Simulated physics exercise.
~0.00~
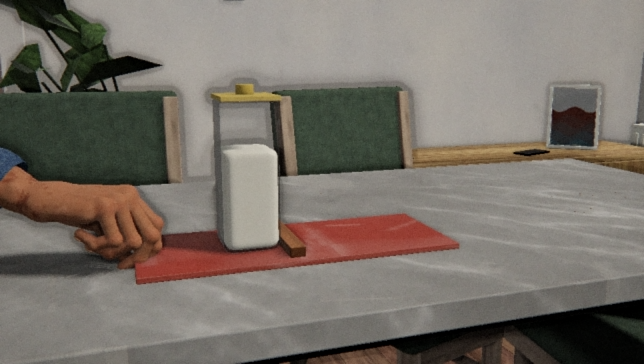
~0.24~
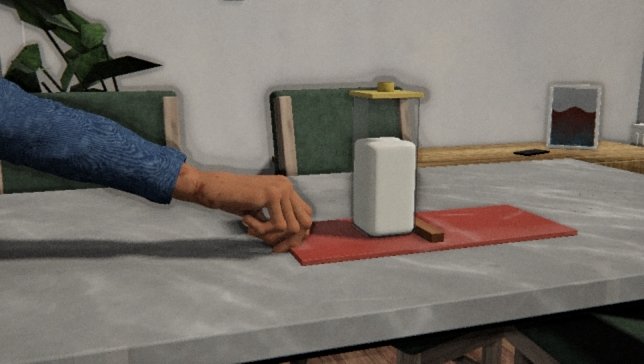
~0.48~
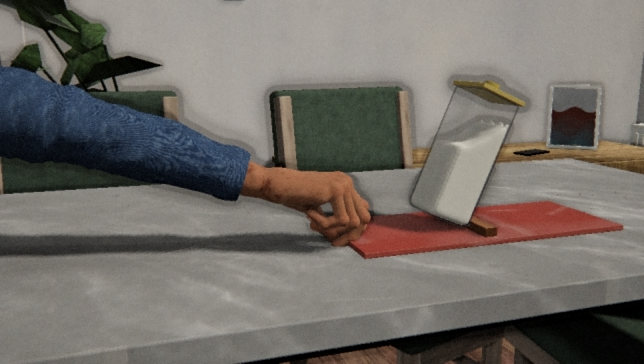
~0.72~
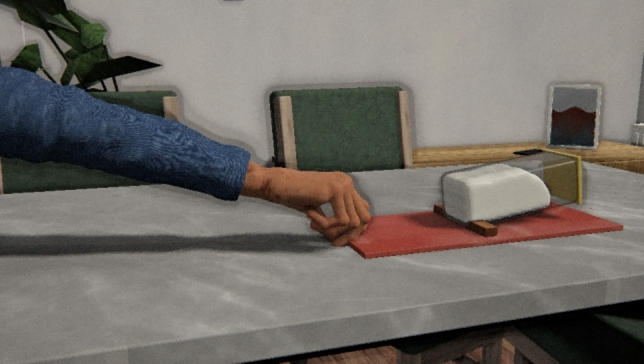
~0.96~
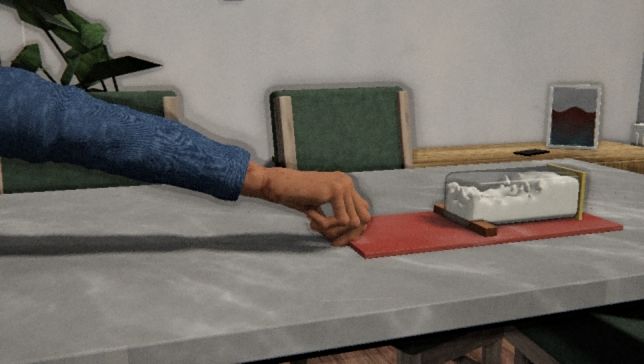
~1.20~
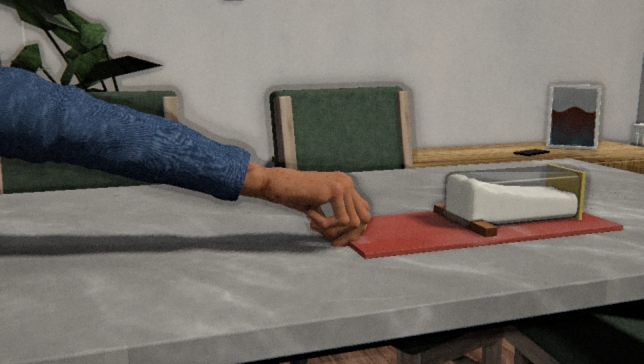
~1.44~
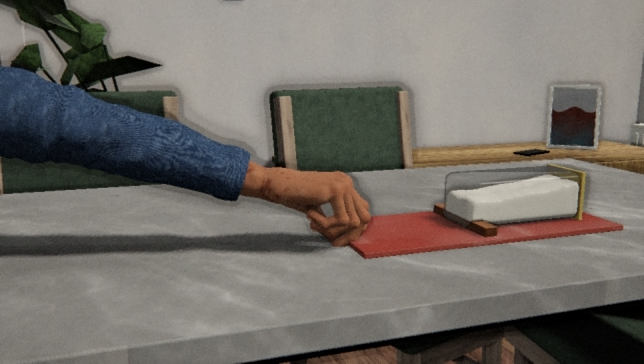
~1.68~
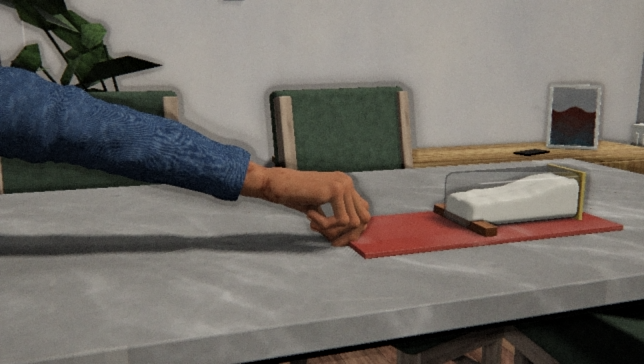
A capped clear flask partly filled with milk rode upright to the right on a red board as a hand slid it across the gray table, then toppled over a small wooden strip when the board stopped and ended lying on its side, milk sloshing inside.
